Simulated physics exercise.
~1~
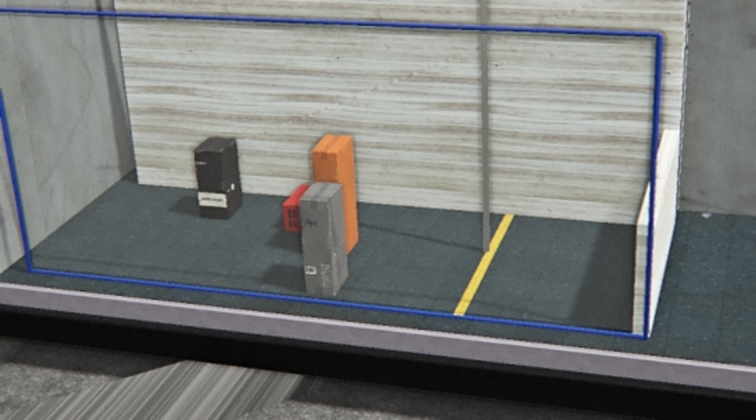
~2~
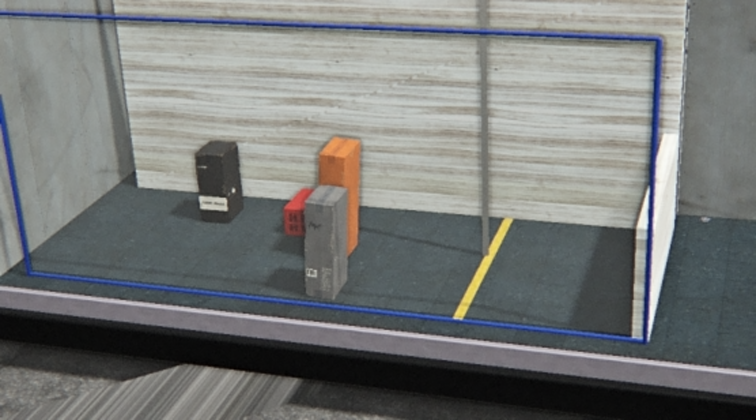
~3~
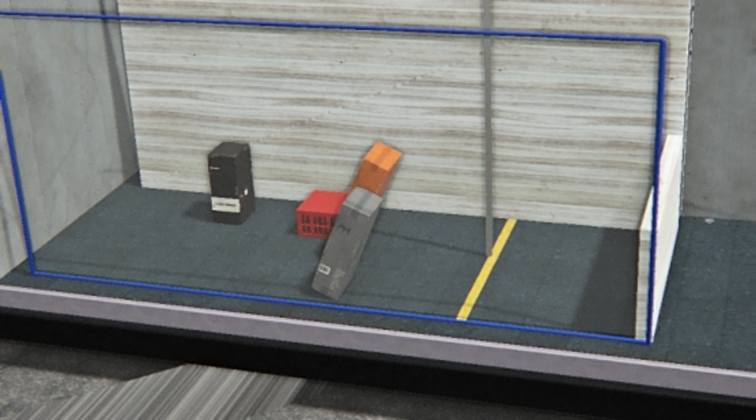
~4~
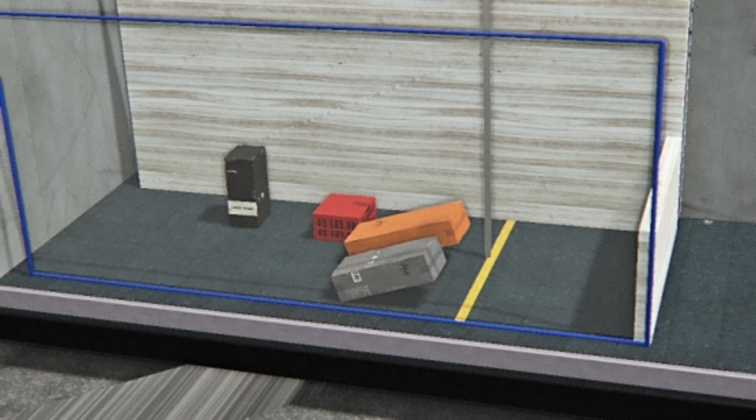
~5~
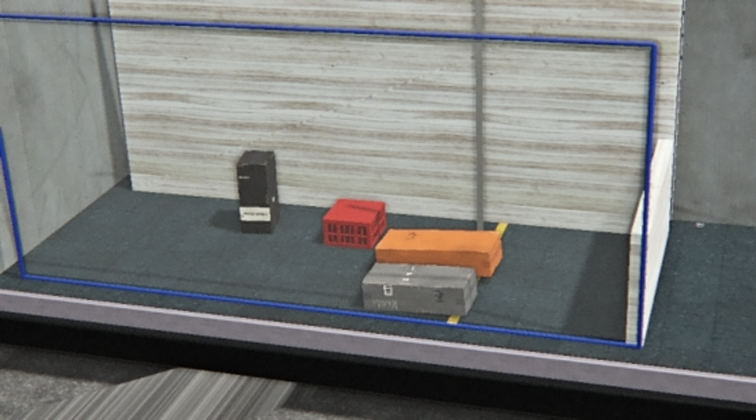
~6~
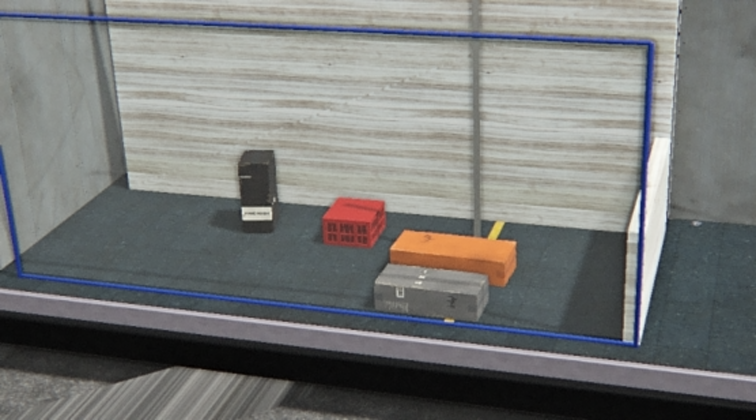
Orange and grey tall boxes toppling right and sliding to rest by a yellow line, black box and red crate stopping short.
